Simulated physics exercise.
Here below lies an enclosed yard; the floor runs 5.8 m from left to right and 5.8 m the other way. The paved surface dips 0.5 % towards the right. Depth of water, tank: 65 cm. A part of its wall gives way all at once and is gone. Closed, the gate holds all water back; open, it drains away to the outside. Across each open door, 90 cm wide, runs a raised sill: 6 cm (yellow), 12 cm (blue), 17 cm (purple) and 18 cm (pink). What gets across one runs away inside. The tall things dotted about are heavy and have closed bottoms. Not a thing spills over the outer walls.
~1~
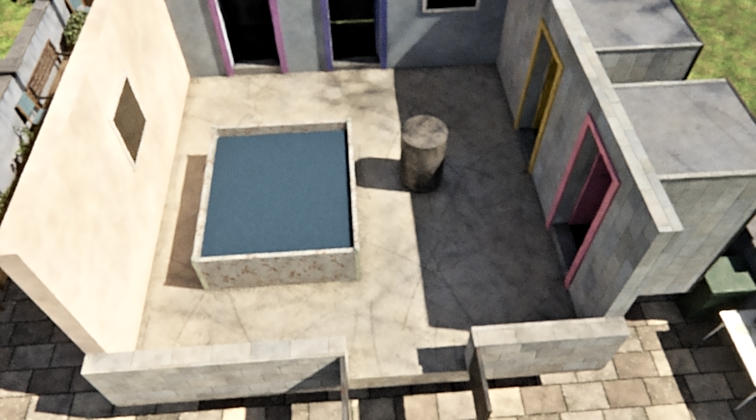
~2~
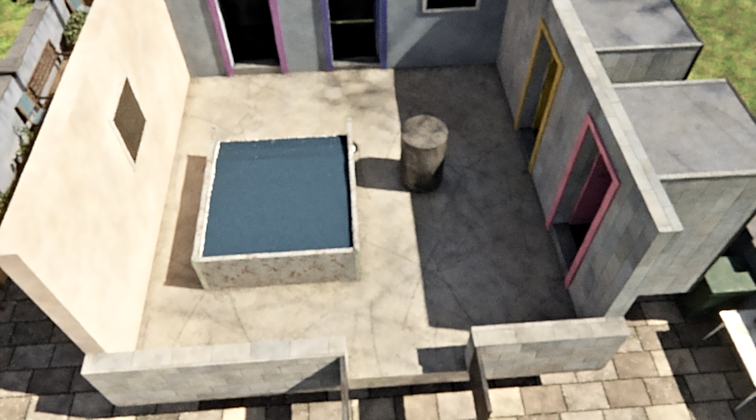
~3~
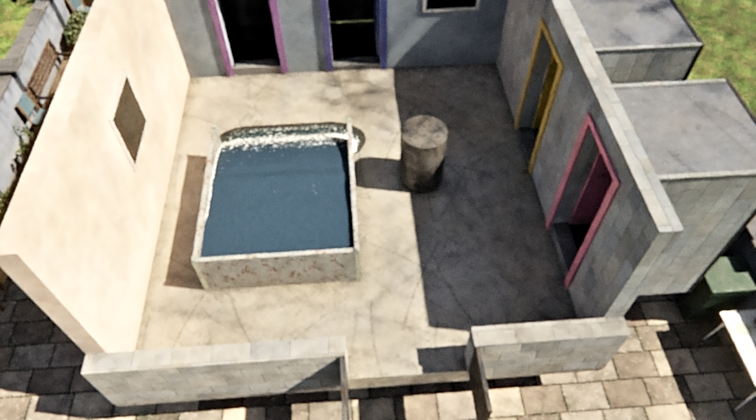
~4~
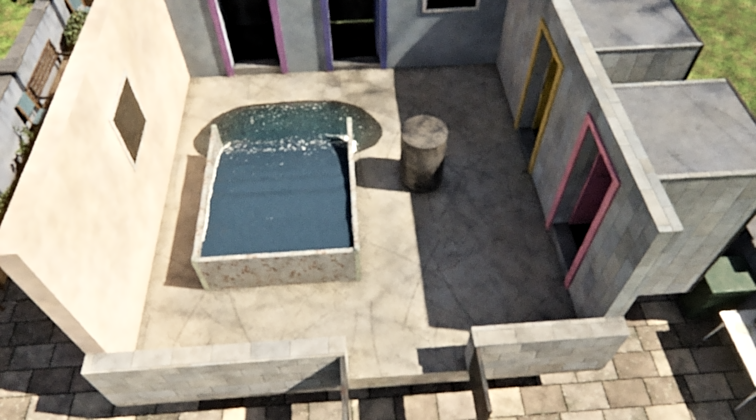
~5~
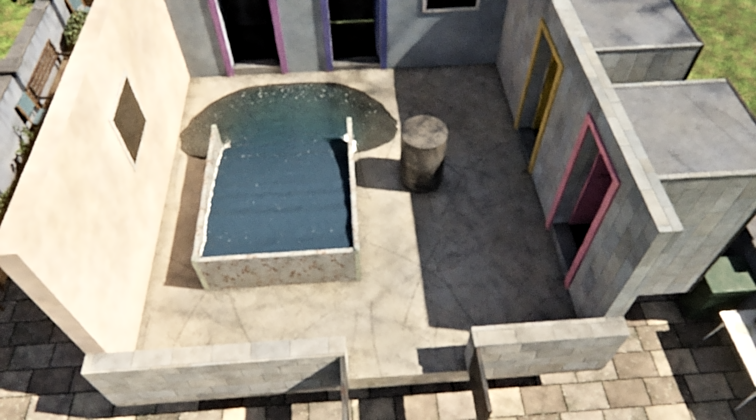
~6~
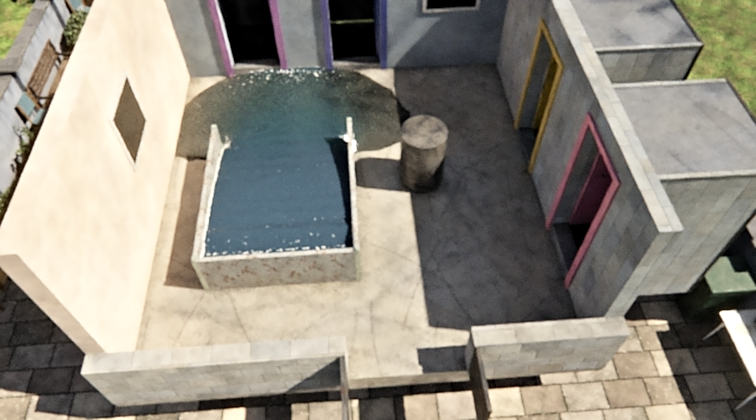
Water pouring from the open far side of a raised stone tank, fanning across a walled courtyard floor towards the back wall.
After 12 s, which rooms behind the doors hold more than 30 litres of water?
Room by room: Behind the yellow door more than 30 litres, behind the blue door more than 30 litres, behind the purple door more than 30 litres, behind the pink door 30 litres at most.
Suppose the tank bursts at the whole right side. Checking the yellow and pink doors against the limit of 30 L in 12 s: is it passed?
Lab note: Vs limit, yellow door limit exceeded; pink door limit exceeded.
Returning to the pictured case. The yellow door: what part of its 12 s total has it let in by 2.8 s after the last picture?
Some 0 in a hundred.
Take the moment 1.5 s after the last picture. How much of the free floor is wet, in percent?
35 %.
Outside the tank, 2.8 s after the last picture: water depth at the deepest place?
Up to near 30 cm.
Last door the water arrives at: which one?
Looks like the pink door.
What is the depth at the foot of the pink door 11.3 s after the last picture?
Roughly 10.0 cm deep.
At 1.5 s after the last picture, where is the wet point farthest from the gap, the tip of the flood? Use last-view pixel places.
Point: Roughly (493, 66).
Then, 0.7 s after the last picture water covers 30 % of the floor and is deepest (42 cm) near (296, 75); yellow door not reached, blue door 28 cm at the sill, 30 L in, purple door 38 cm at the sill, 58 L in, pink door not reached.
Then, 1.5 s after the last picture water covers 35 % of the floor and is deepest (40 cm) near (190, 80); yellow door not reached, blue door 30 cm at the sill, 105 L in, purple door 38 cm at the sill, 154 L in, pink door not reached.
Then, 2.8 s after the last picture water covers 50 % of the floor and is deepest (30 cm) near (493, 66); yellow door 9 cm at the sill, 0 L in, blue door 22 cm at the sill, 193 L in, purple door 26 cm at the sill, 269 L in, pink door not reached.
Then, 6.3 s after the last picture water covers 95 % of the floor and is deepest (18 cm) near (539, 347); yellow door 11 cm at the sill, 34 L in, blue door 8 cm at the sill, 221 L in, purple door 9 cm at the sill, 288 L in, pink door 6 cm at the sill, 0 L in.
Then, 11.3 s after the last picture water covers 100 % of the floor and is deepest (13 cm) near (497, 189); yellow door 11 cm at the sill, 65 L in, blue door 9 cm at the sill, 221 L in, purple door 4 cm at the sill, 288 L in, pink door 10 cm at the sill, 0 L in.
